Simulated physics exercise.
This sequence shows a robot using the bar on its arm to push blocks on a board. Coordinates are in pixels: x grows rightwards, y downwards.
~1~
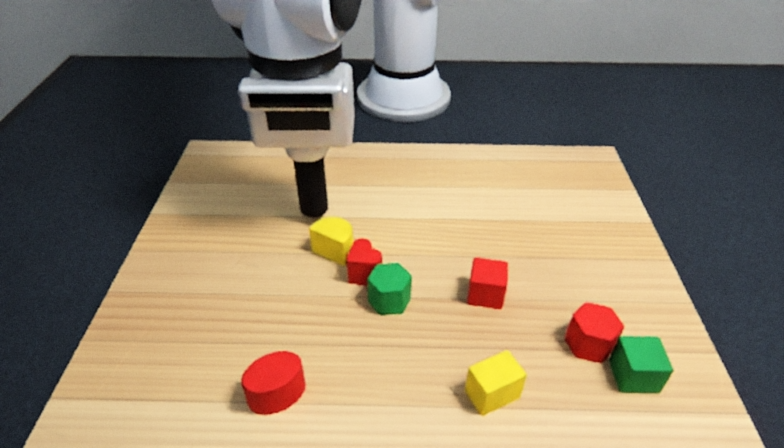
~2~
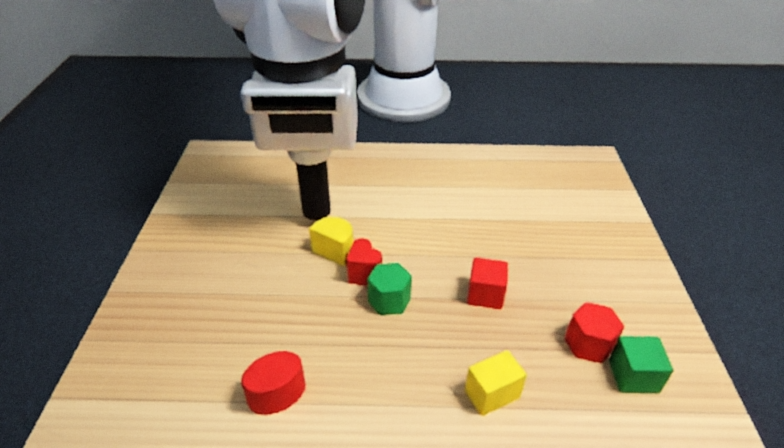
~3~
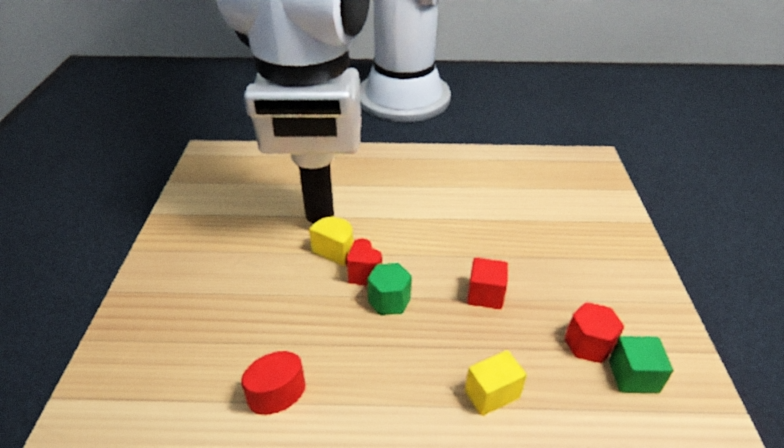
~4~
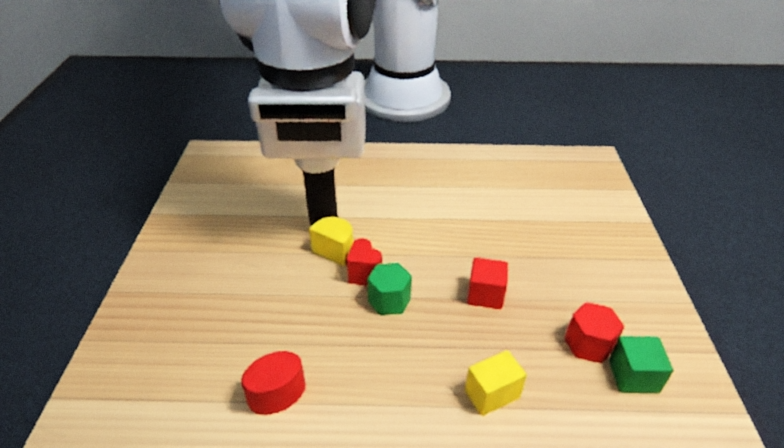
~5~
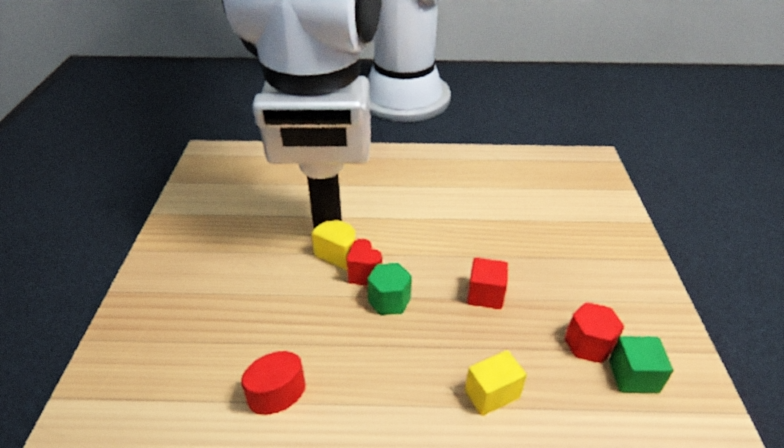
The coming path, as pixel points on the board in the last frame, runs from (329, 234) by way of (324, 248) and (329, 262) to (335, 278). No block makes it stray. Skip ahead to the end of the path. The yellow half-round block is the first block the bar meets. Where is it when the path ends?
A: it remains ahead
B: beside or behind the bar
That would be A.
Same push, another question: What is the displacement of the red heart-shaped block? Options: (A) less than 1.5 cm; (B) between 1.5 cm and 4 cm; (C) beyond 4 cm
(B)
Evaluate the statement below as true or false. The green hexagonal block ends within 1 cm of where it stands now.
That statement is not accurate.
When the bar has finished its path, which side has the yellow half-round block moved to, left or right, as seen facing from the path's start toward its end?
It will end up to the left.
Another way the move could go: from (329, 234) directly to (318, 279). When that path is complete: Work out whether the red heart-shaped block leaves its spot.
The answer is that it is displaced.
What follows on the original path. Halfway along, bar (325, 246); yellow half-round block (343, 250), turned 35° anticlockwise; red heart-shaped block (380, 257), turned 15° anticlockwise; green hexagonal block (400, 282), turned 25° clockwise.
At the end, bar (334, 269); yellow half-round block (359, 270), turned 55° anticlockwise; red heart-shaped block (393, 259), turned 35° anticlockwise; green hexagonal block (404, 283), turned 45° clockwise.
